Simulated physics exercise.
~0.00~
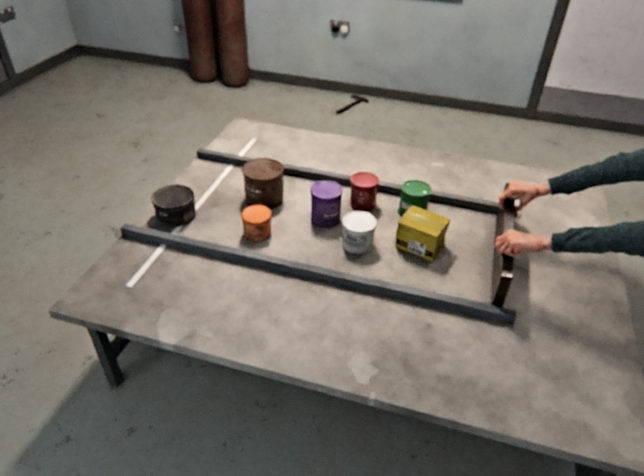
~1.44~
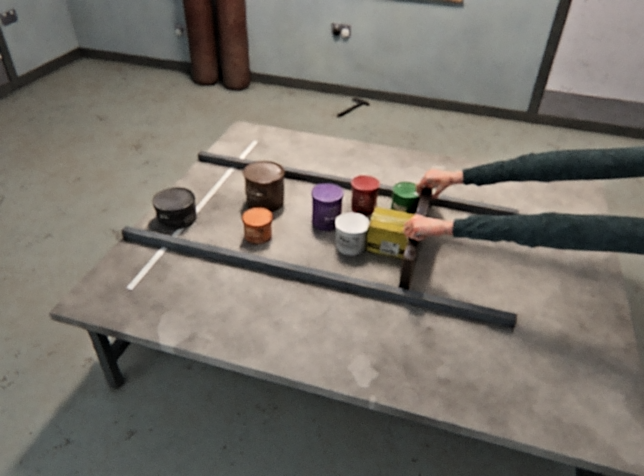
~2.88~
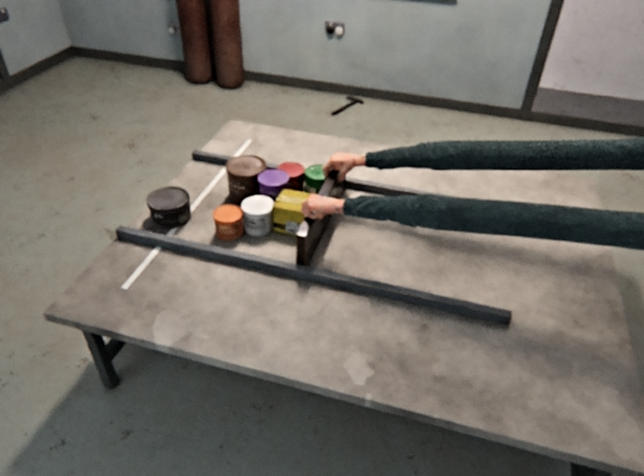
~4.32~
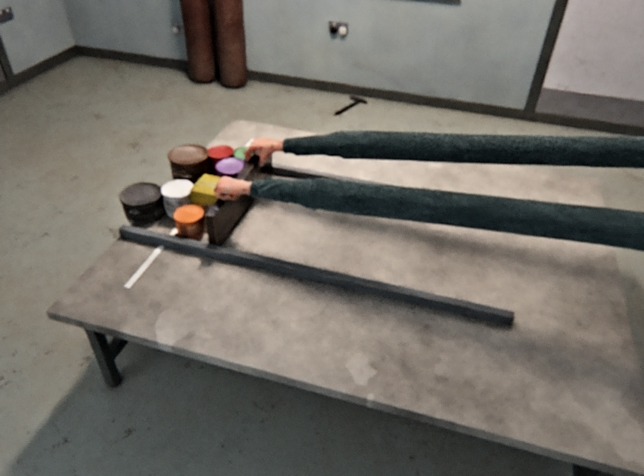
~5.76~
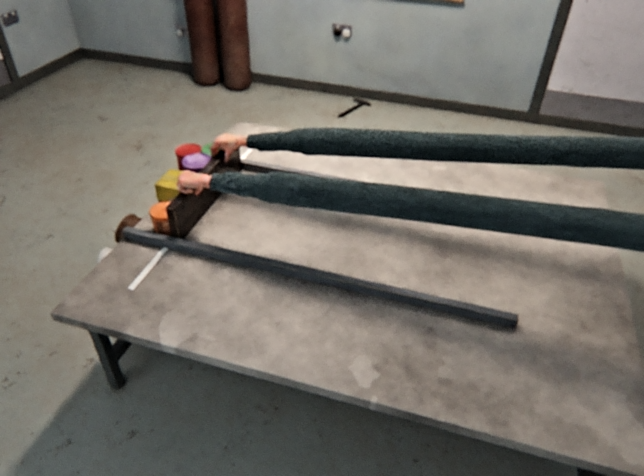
Two hands push a plank left, sweeping colourful tubs along until some go over the edge.
